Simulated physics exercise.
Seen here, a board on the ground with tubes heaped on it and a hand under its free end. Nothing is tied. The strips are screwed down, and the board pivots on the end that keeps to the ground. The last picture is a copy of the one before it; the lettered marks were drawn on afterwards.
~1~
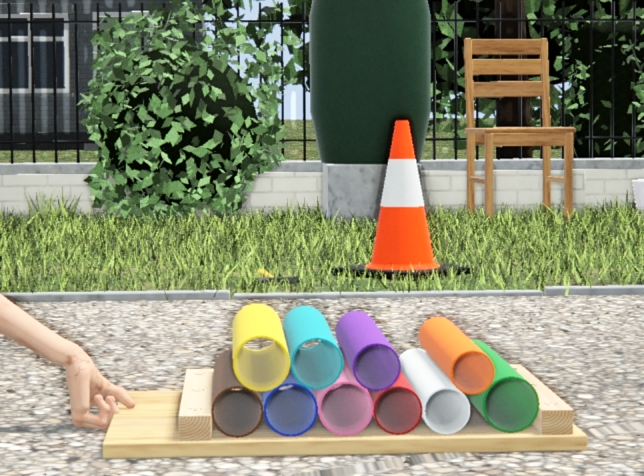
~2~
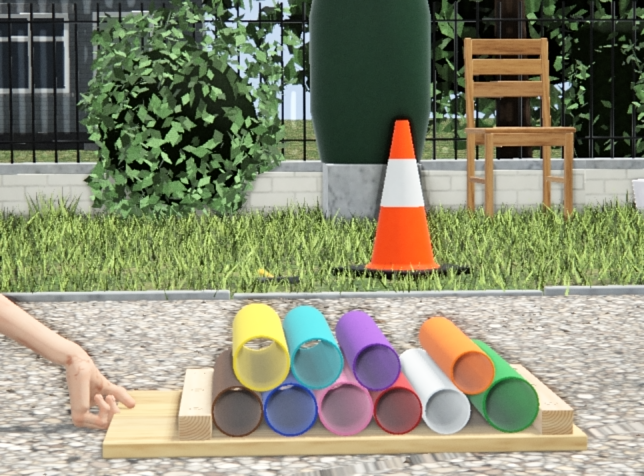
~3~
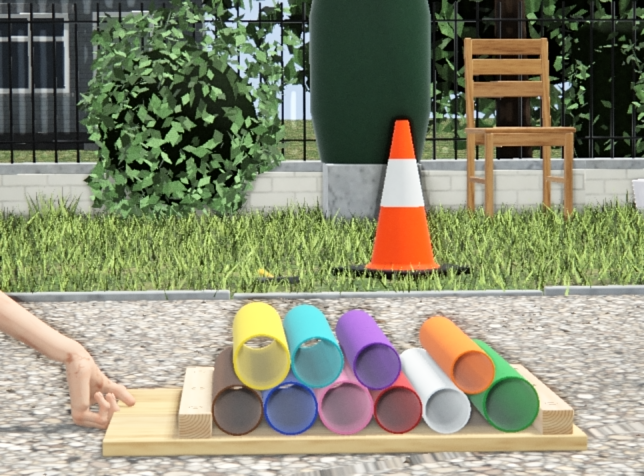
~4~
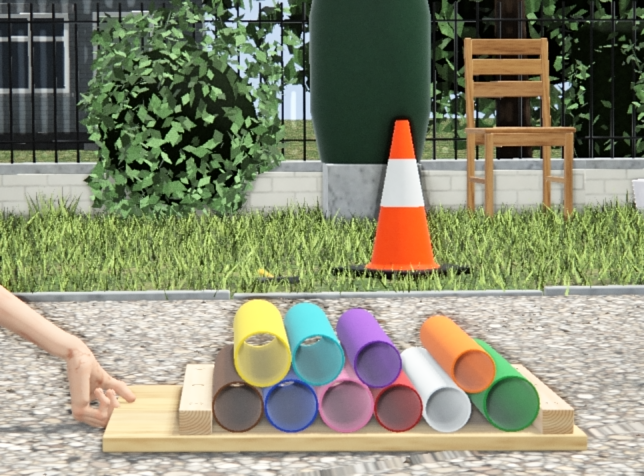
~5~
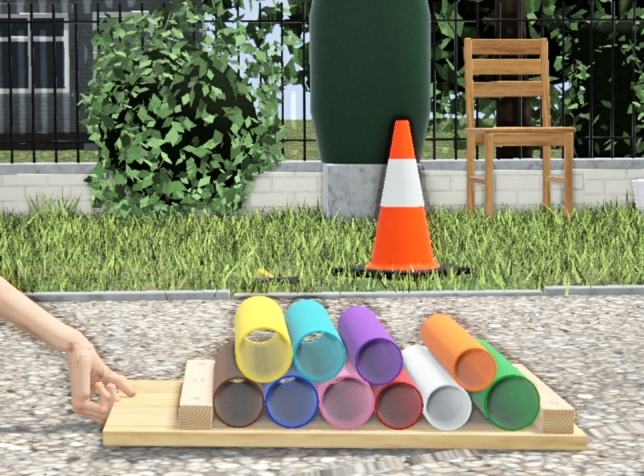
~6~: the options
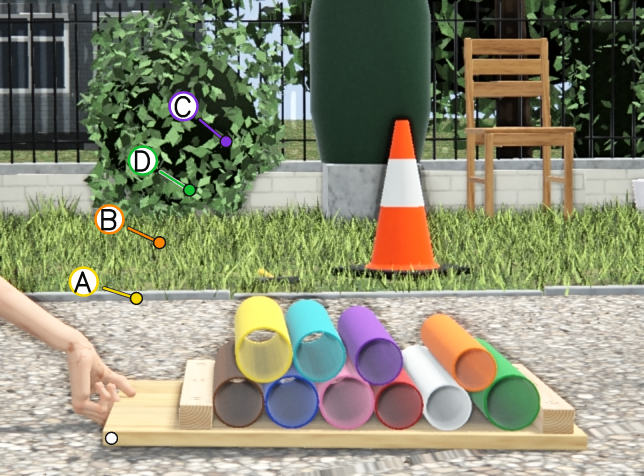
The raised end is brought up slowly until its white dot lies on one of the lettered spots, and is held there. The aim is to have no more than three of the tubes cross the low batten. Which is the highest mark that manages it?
At most to B.
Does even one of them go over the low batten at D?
Yes.
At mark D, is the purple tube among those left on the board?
The purple tube: No.
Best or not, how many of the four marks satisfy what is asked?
The number is two.
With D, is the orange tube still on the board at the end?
The orange tube: No.
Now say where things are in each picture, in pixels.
In the first picture, white tube (447, 410); green tube (511, 405); purple tube (376, 367).
In the second picture, purple tube (377, 367); orange tube (472, 372).
In the third picture, board (337, 406); brown tube (237, 410); blue tube (291, 408); white tube (447, 409).
In the fourth picture, board (337, 404); brown tube (238, 407); blue tube (291, 405).
In the fifth picture, board (337, 401); brown tube (239, 402); blue tube (292, 402).
On the copy, A at (137, 299); B at (160, 243); C at (226, 141); D at (190, 190); the white dot at (112, 438).
On B. First, board at 20°.
Then, board at 26°.
Finally, board at 26°, two over the low batten (purple, orange).
By contrast, A none over the low batten; C four over the low batten (purple, orange, yellow, turquoise); D four over the low batten (purple, orange, yellow, turquoise).
